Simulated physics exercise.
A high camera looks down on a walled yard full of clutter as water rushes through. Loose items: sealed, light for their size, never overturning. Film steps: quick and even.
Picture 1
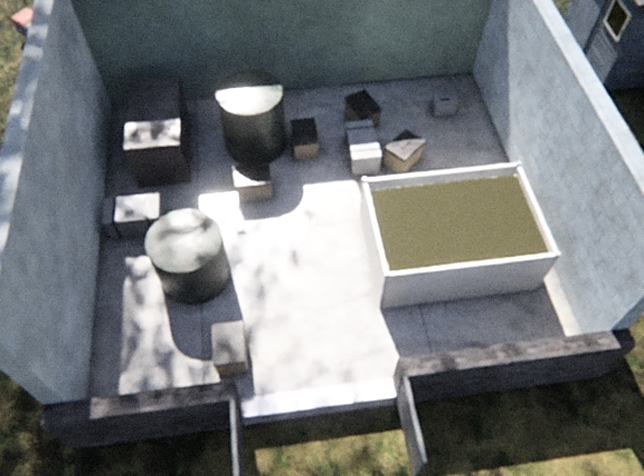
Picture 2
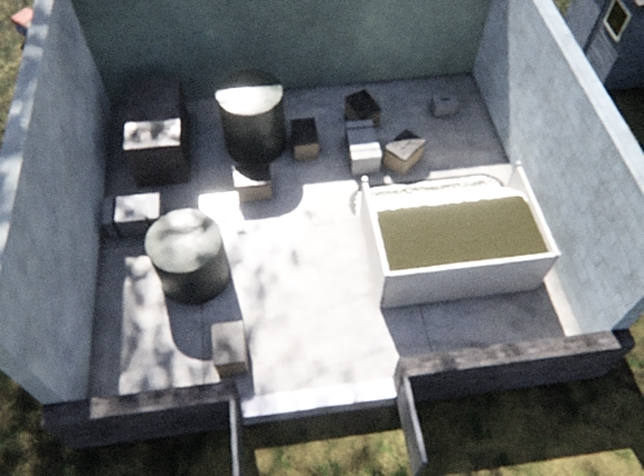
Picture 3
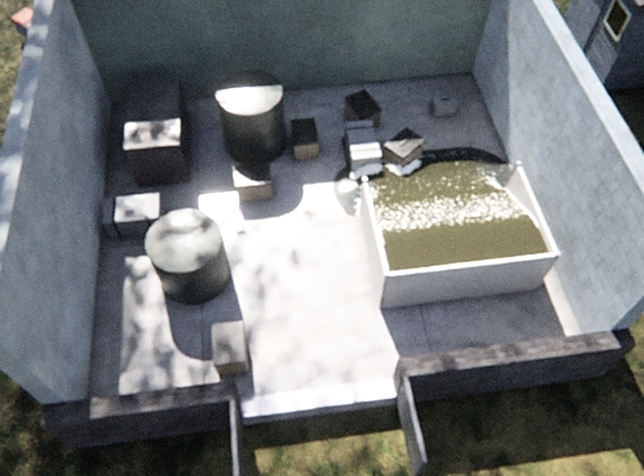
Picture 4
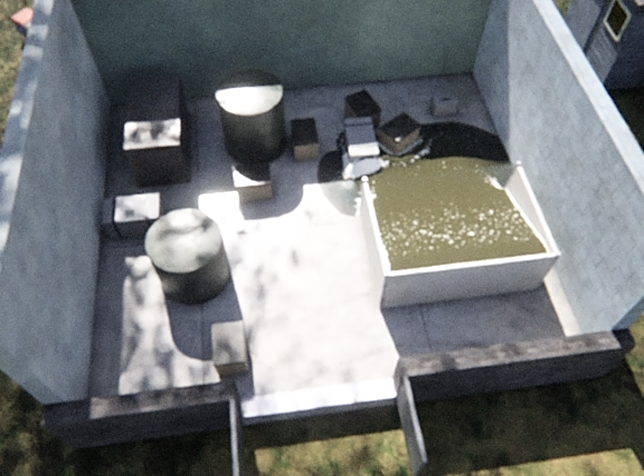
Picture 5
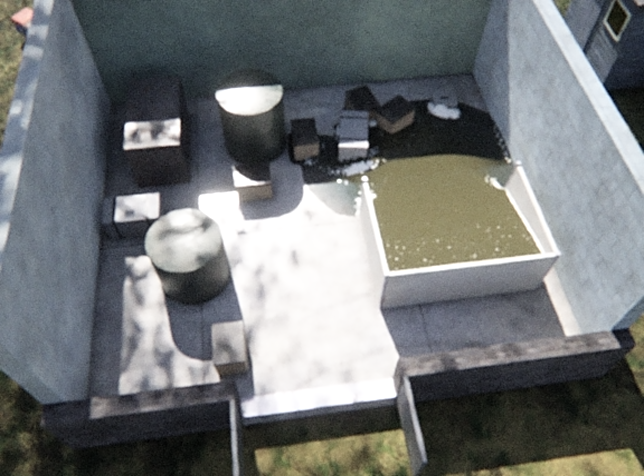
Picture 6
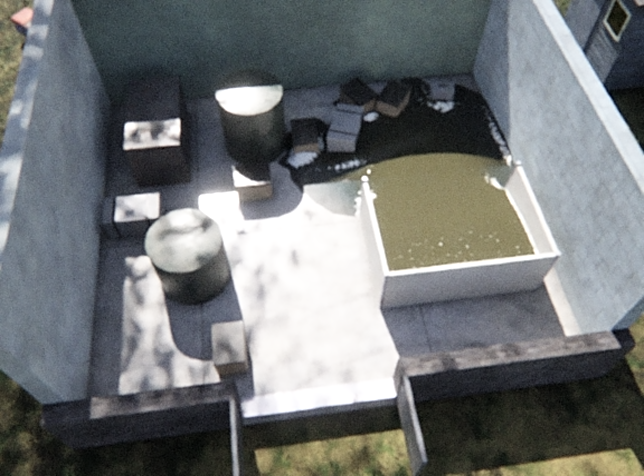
The footage shows a walled yard of boxes and cylinders where murky liquid in a white-sided tank surges over its back edge, spreading darkly across the floor and pushing several small boxes toward the back wall.
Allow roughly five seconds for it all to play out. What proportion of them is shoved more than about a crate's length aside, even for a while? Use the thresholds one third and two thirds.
I'd put it at two thirds or higher.
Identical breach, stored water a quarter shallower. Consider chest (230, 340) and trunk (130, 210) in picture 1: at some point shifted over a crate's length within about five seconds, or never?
Fell short of it; fell short of it.
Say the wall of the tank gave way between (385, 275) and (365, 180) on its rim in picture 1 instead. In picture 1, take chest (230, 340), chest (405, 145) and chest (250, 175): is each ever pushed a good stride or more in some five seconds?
Taking them in order, displaced that much, less than that, displaced that much.
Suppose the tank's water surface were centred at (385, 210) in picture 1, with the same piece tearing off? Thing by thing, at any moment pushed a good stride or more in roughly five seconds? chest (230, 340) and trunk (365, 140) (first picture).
First one: Stayed short; second one: Covered that distance.
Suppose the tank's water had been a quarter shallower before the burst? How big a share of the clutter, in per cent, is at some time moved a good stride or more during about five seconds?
Share: Close to 80 %.
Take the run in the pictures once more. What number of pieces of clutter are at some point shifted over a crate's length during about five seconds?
That adds up to 6.
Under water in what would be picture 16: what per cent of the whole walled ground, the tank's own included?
About 50 percent.
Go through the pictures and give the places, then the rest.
The first picture shows a chest at (405, 144) rests on the ground; a trunk at (363, 139), on the bottom; 0 of 8 have shifted.
The second picture shows a chest at (405, 144), on the bottom; a trunk at (363, 139), on the bottom; 0 of 8 have shifted.
The third picture shows a chest at (405, 142) rests on the ground, close to its start; a trunk at (363, 139) rests on the ground; 0 of 8 have shifted.
The fourth picture shows a chest at (401, 126), on the bottom, a stride from its start; a trunk at (361, 135) rests on the ground, close to its start; 2 of 8 have shifted.
The fifth picture shows a chest at (396, 108), on the bottom, a stride from its start; a trunk at (354, 128) rests on the ground, close to its start; 3 of 8 have shifted.
The sixth picture shows a chest at (395, 92), on the bottom, a stride from its start; a trunk at (346, 122) rests on the ground, a stride from its start; 4 of 8 have shifted.
A moment on, 4 of 8 are well off their spots; 3 afloat.
Next, 4 of 8 are well off their spots; 5 afloat.
Later, 4 of 8 are well off their spots; 5 afloat.
In the end, 6 of 8 are well off their spots, and 6 have been at some point; 6 afloat.
